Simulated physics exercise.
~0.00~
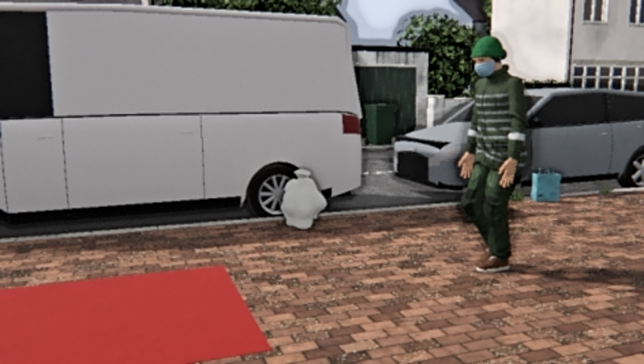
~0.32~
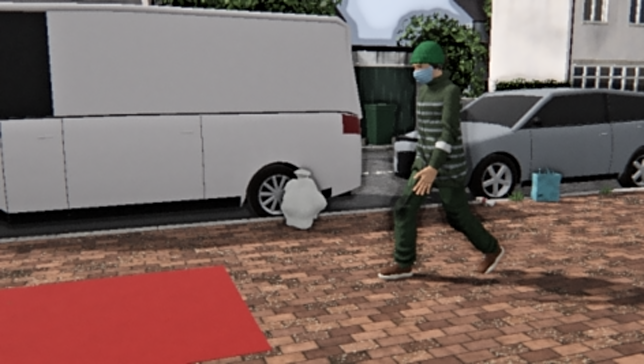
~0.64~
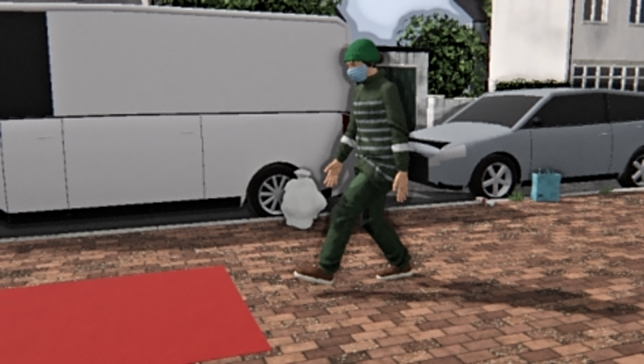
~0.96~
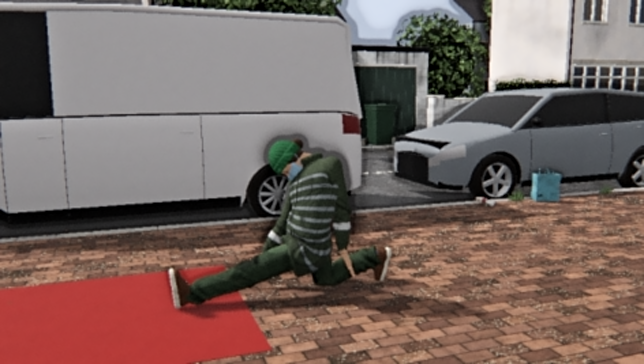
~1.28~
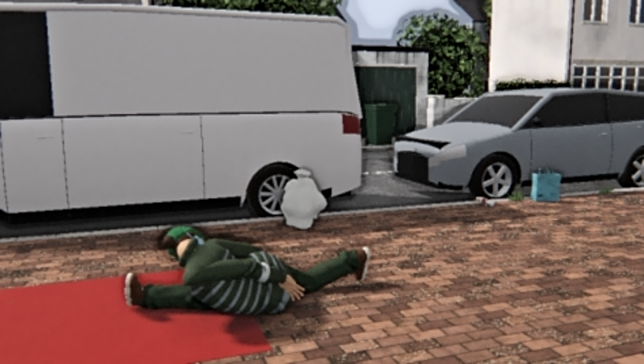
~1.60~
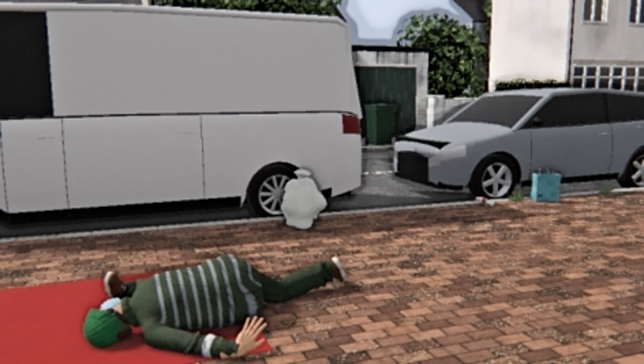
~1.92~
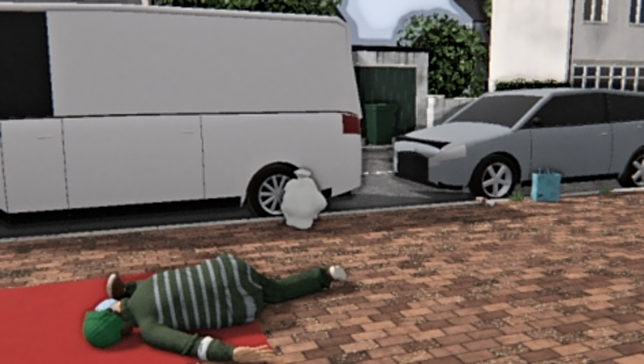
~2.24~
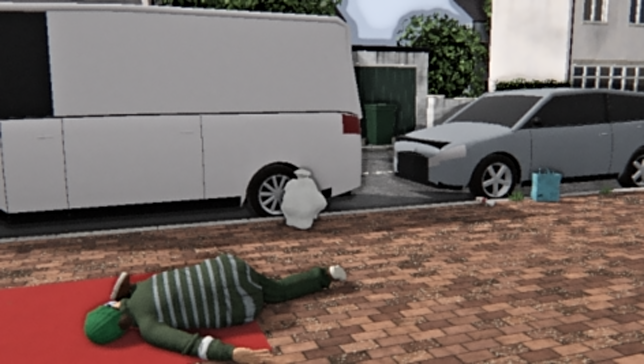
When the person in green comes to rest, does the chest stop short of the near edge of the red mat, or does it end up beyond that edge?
The person's chest ends up beyond the near edge, over the red mat.
